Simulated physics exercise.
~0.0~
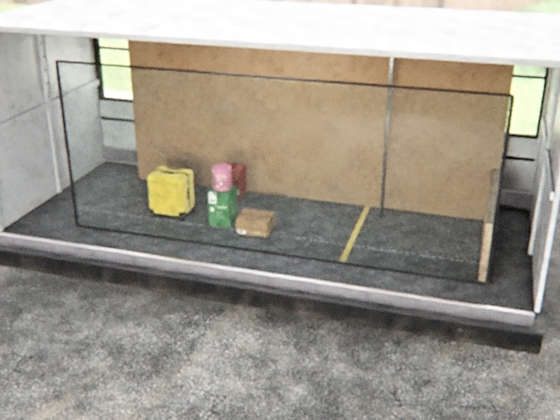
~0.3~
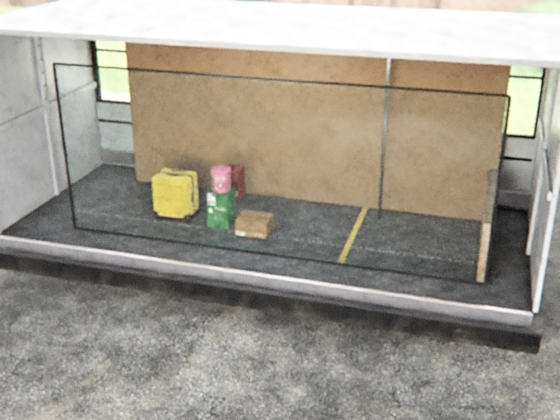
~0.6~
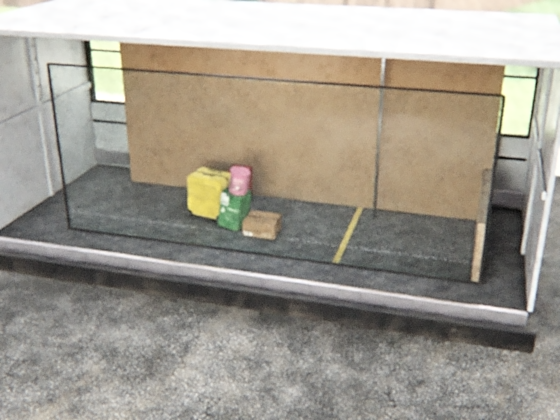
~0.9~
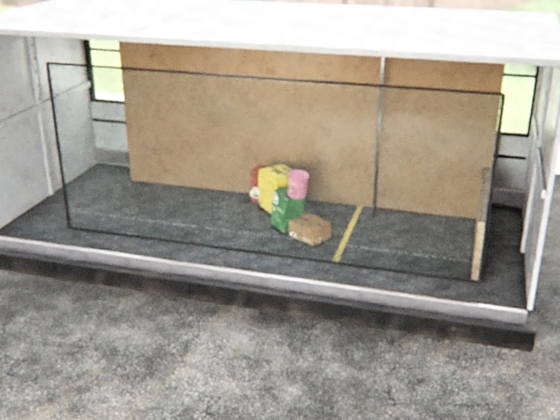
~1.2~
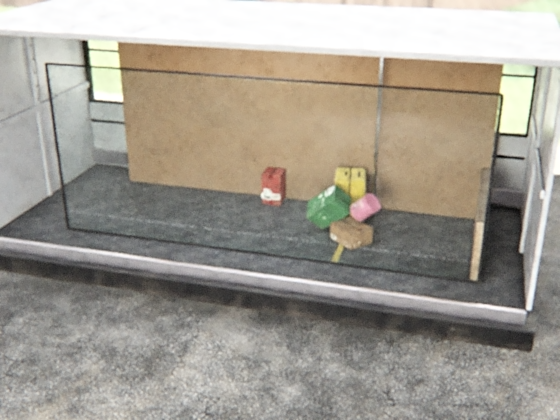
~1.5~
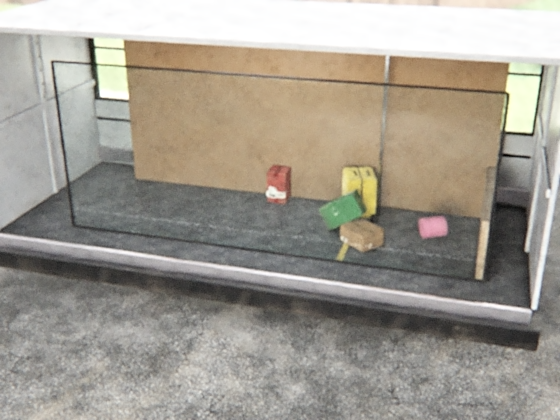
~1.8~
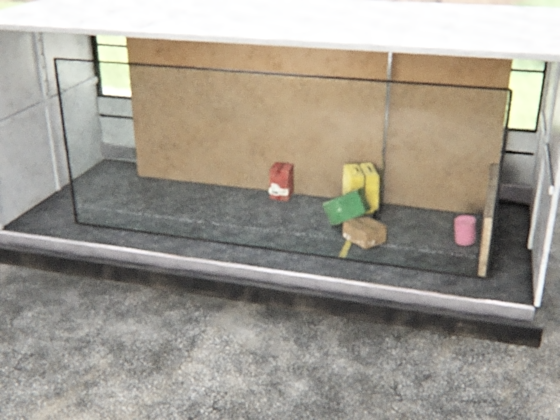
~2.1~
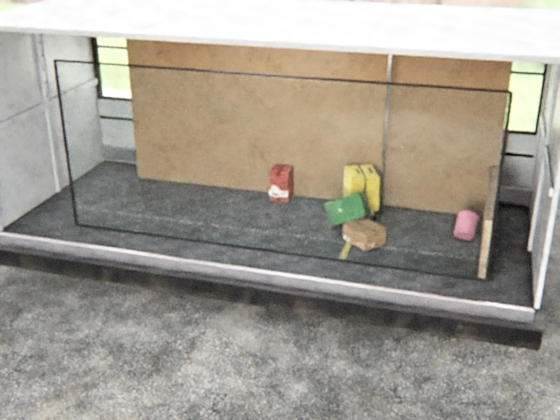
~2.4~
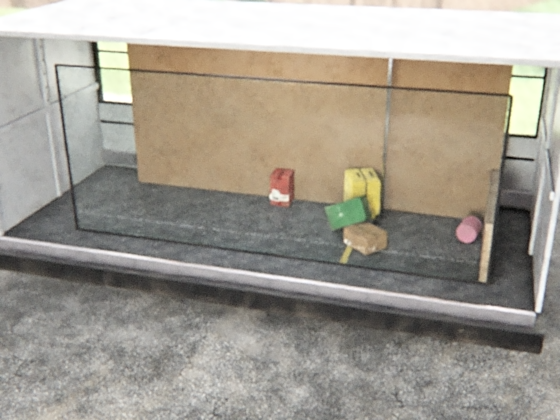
In an open bay, loose luggage slides right, and a carton and pink bucket cross the line.
